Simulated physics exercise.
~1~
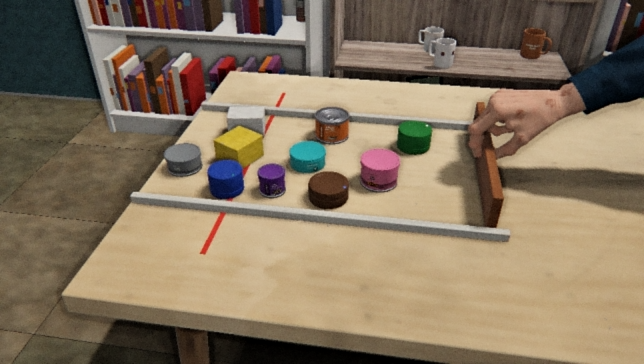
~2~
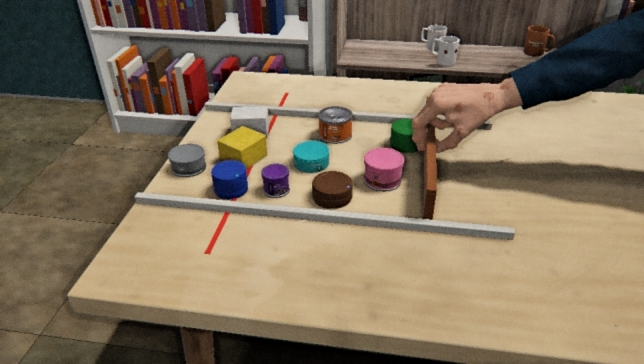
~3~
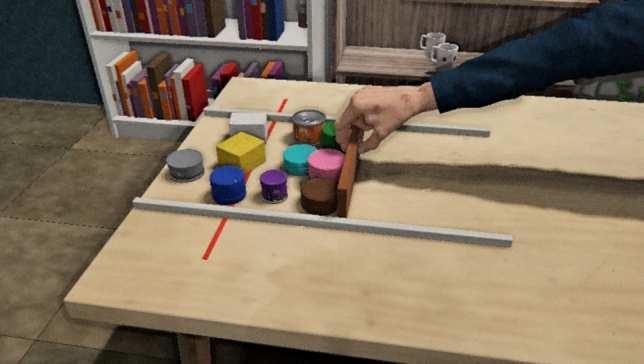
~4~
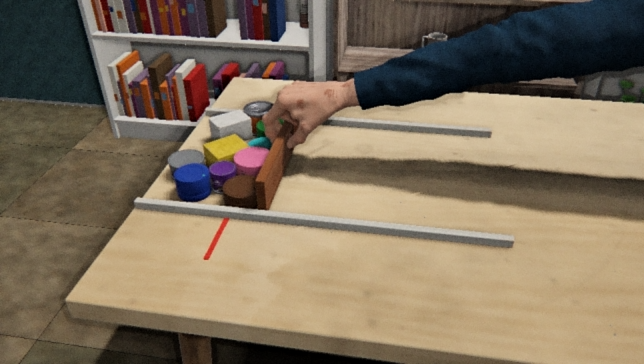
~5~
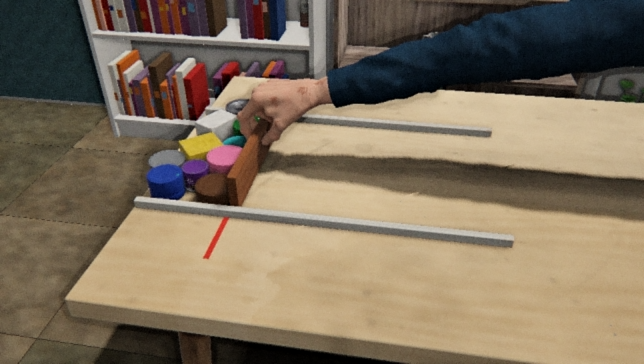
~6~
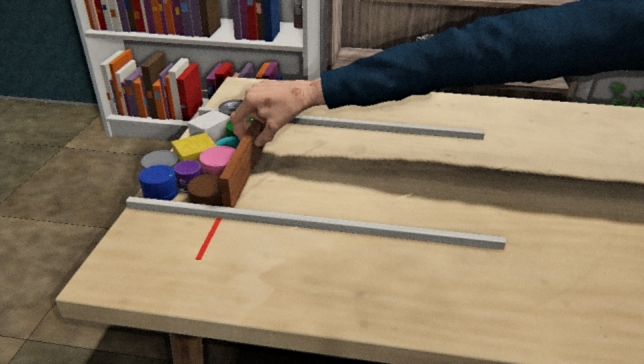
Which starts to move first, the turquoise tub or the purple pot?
The turquoise tub starts to move first. The purple pot is still in its place then and only shifts left afterwards.
